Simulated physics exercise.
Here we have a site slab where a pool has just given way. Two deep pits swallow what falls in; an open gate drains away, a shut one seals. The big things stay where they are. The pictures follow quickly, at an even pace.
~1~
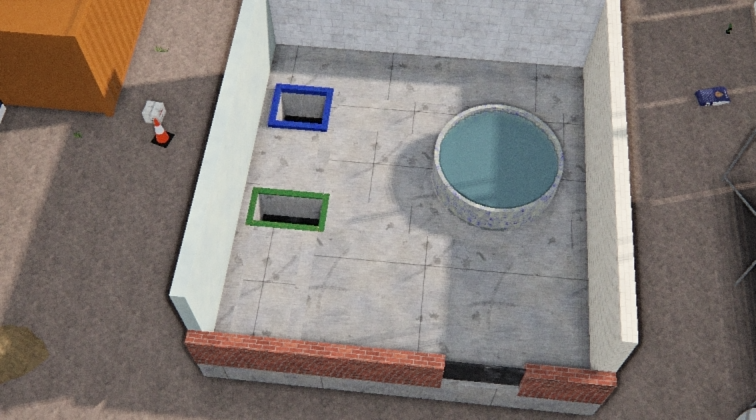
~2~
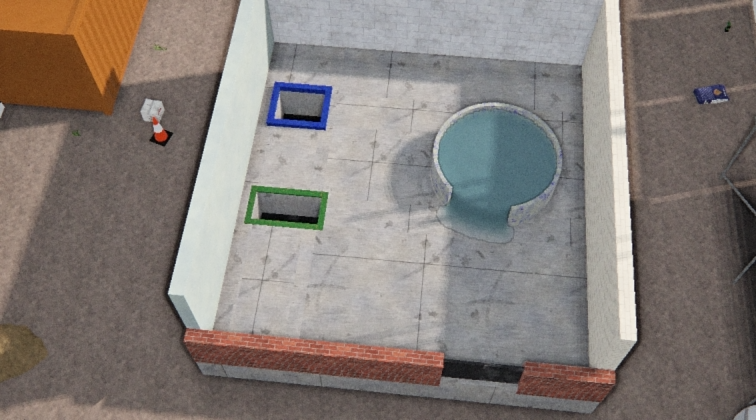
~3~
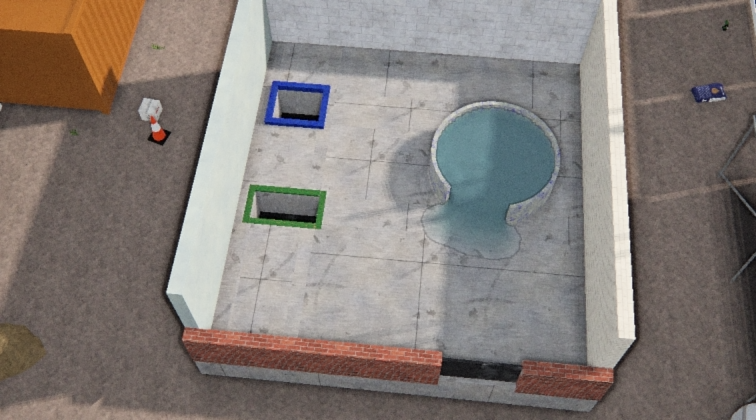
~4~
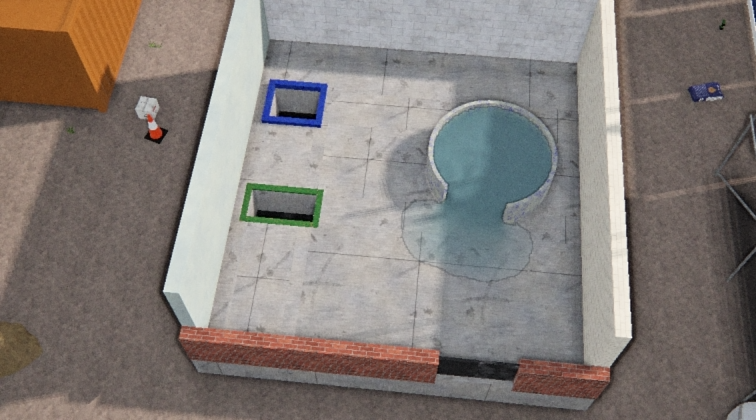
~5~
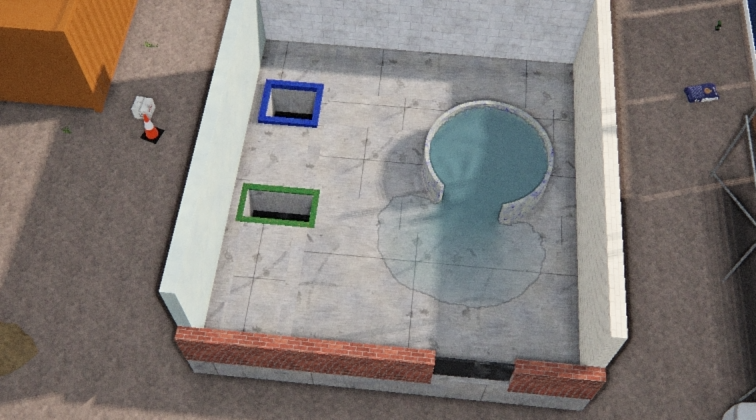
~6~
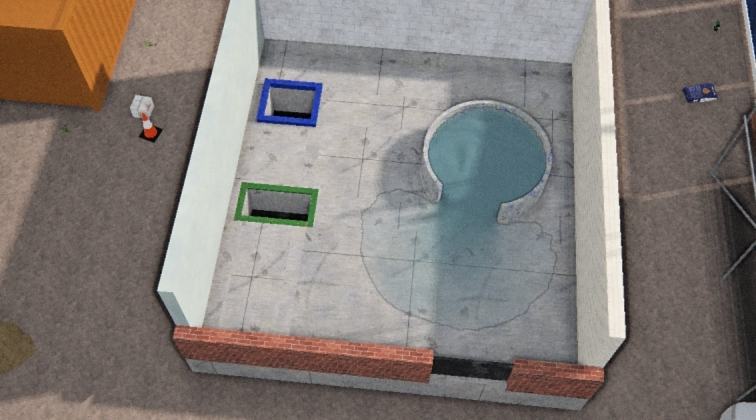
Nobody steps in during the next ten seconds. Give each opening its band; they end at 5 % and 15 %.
One by one: The gate takes not even 5 %; the blue pit takes not even 5 %; the green pit takes above 15 %.
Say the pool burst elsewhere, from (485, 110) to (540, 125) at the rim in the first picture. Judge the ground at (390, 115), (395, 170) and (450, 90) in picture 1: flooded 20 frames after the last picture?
One after the other: Awash, free of water, awash.
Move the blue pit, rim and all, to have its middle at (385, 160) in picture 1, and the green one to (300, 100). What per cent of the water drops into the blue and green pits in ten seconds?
Per cent: Blue 0, green 14.
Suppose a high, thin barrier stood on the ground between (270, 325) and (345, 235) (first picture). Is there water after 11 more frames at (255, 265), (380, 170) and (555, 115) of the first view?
In that order: Dry, dry, dry.
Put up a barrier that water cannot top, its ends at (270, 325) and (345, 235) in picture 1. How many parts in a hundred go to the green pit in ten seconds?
Per cent: Green 14.
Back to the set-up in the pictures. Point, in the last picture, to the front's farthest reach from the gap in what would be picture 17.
Near (220, 344).
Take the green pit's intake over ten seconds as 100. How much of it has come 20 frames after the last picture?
Close to 0 %.
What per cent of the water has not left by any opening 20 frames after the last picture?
Some 100 per cent.
A moment on, water covers 30 % of the floor; the gate 0 %, the blue pit 0 %, the green pit 0 %.
Next, water covers 35 % of the floor; the gate 0 %, the blue pit 0 %, the green pit 0 %.
Then, water covers 40 % of the floor; the gate 0 %, the blue pit 0 %, the green pit 0 %.
Later, water covers 60 % of the floor; the gate 0 %, the blue pit 0 %, the green pit 9 %.
In the end, water covers 80 % of the floor; the gate 0 %, the blue pit 0 %, the green pit 25 %.
